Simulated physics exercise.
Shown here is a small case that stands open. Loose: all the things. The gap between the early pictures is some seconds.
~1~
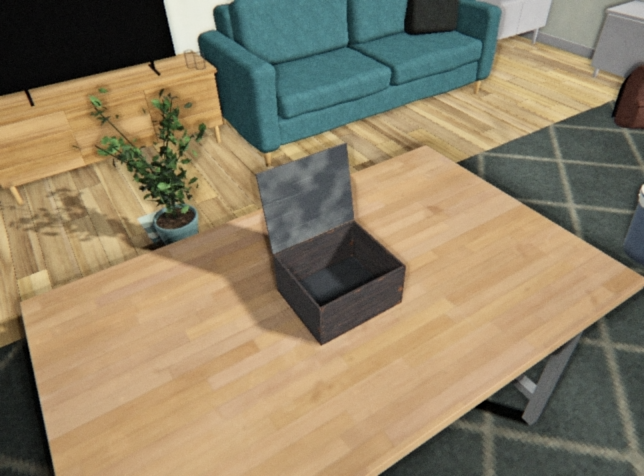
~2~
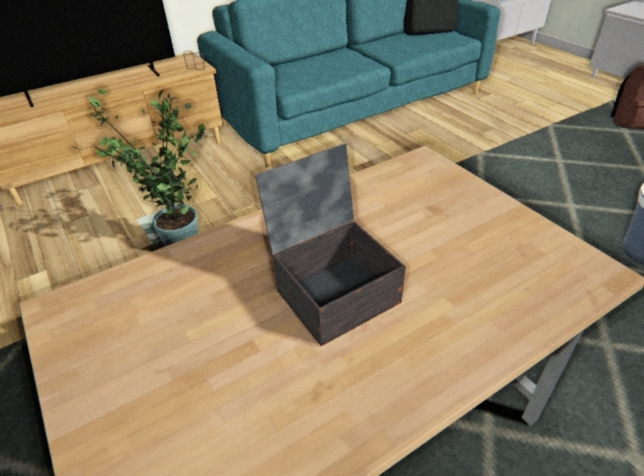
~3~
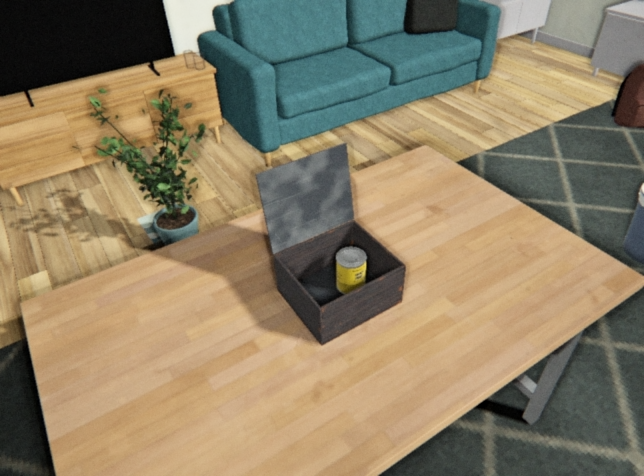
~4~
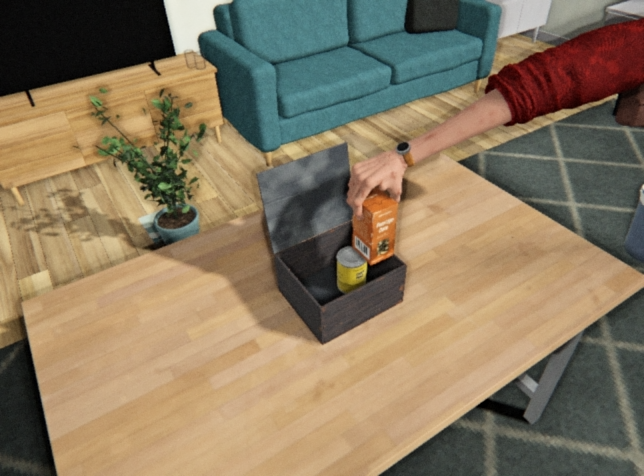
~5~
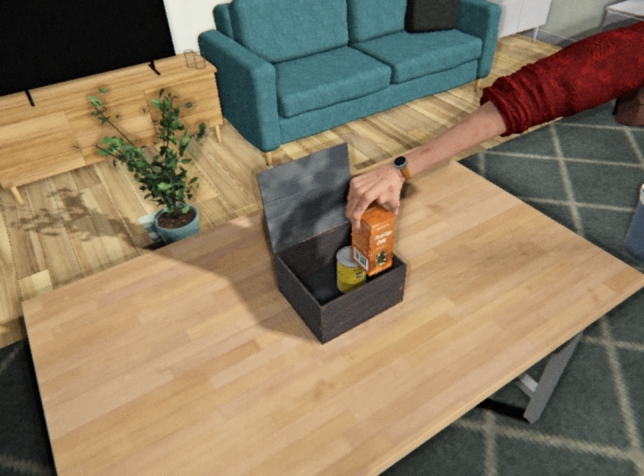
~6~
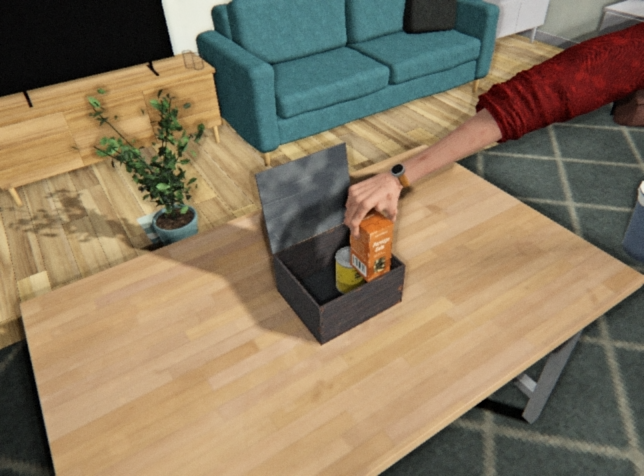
A dark box stood open and empty on a wooden table, then a yellow tin appeared inside it, and a hand in a red sleeve lowered an orange carton in beside the tin.
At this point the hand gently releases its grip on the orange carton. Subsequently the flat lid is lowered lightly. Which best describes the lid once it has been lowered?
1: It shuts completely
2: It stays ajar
(2) It stays ajar.
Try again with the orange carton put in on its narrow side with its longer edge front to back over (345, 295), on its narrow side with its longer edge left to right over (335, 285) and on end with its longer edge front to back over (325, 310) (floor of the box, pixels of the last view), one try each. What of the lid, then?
Case one, the lid lies closed; case two, it is kept from closing; case three, it is kept from closing.
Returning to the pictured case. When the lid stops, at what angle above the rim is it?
Angle: About 20°.
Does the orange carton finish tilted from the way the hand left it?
At the finish the orange carton goes crooked.
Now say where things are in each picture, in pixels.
In the first frame, the last thing is not in view yet.
In the second frame, the last thing is not in view yet.
In the third frame, the last thing is not in view yet; yellow tin (351, 272).
In the fourth frame, on its way; orange carton (374, 227); yellow tin (352, 271).
In the fifth frame, on its way; orange carton (373, 239); yellow tin (352, 271).
In the sixth frame, in place under the hand; orange carton (371, 245); yellow tin (351, 271).
Then, 1.00 s after the last picture, lid starting down; orange carton tipped 59° from how it was near (382, 258).
Then, 1.50 s after the last picture, lid 66° above the rim; orange carton tipped 59° from how it was near (382, 258).
Then, 1.90 s after the last picture, lid 39° above the rim; orange carton tipped 58° from how it was near (382, 258).
Then, 3.30 s after the last picture, lid 22° above the rim; orange carton tipped 61° from how it was near (382, 258).
At rest, lid 22° above the rim; tipped over in the box, orange carton; yellow tin in place. Seen from the same camera at the end, orange carton near (382, 258).
